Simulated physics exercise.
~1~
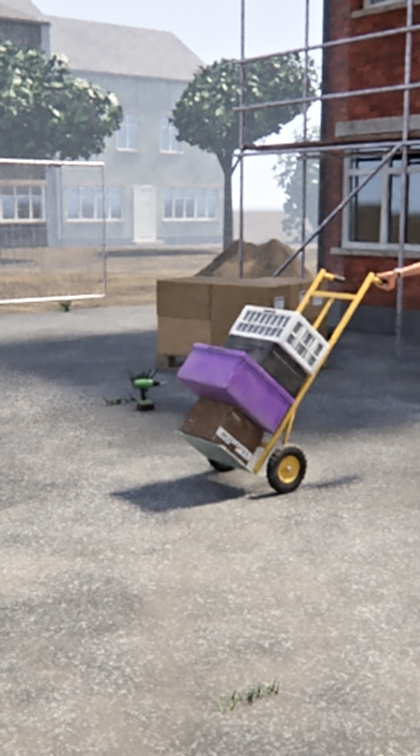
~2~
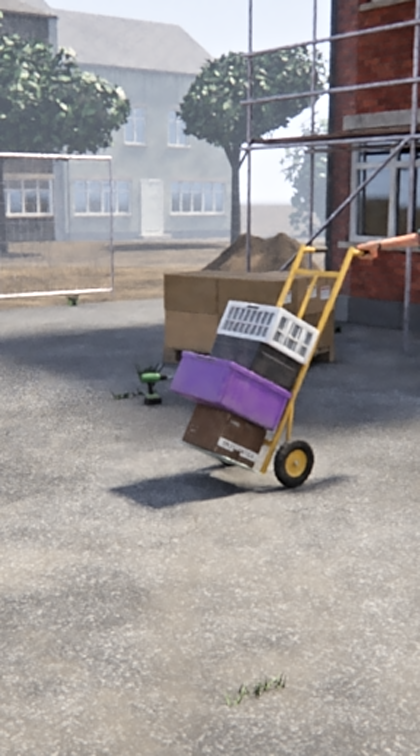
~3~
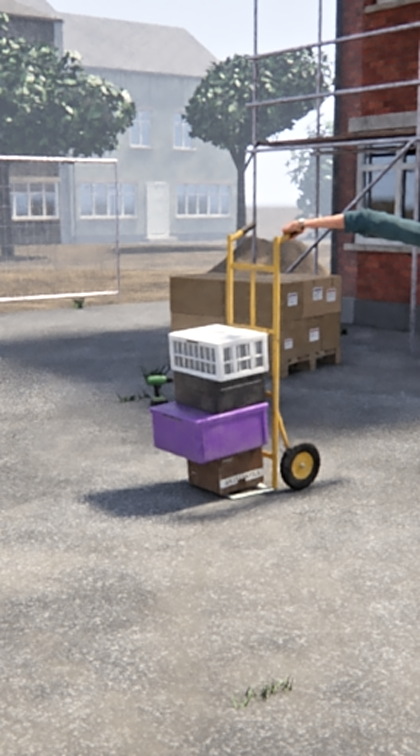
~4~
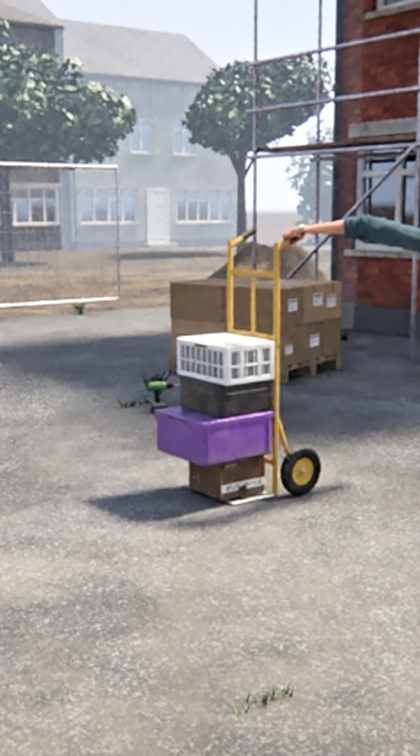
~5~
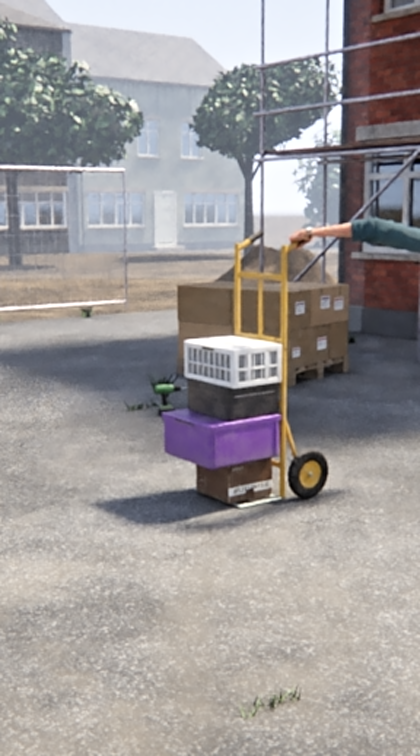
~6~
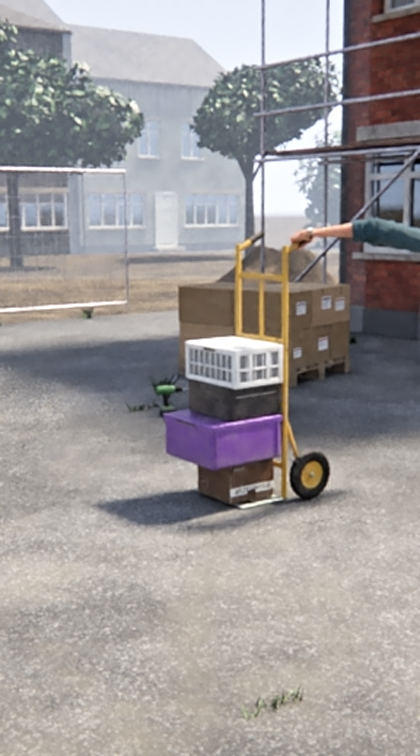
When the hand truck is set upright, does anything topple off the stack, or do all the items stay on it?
All the items stay on the hand truck, still stacked one on top of another once it stands upright.
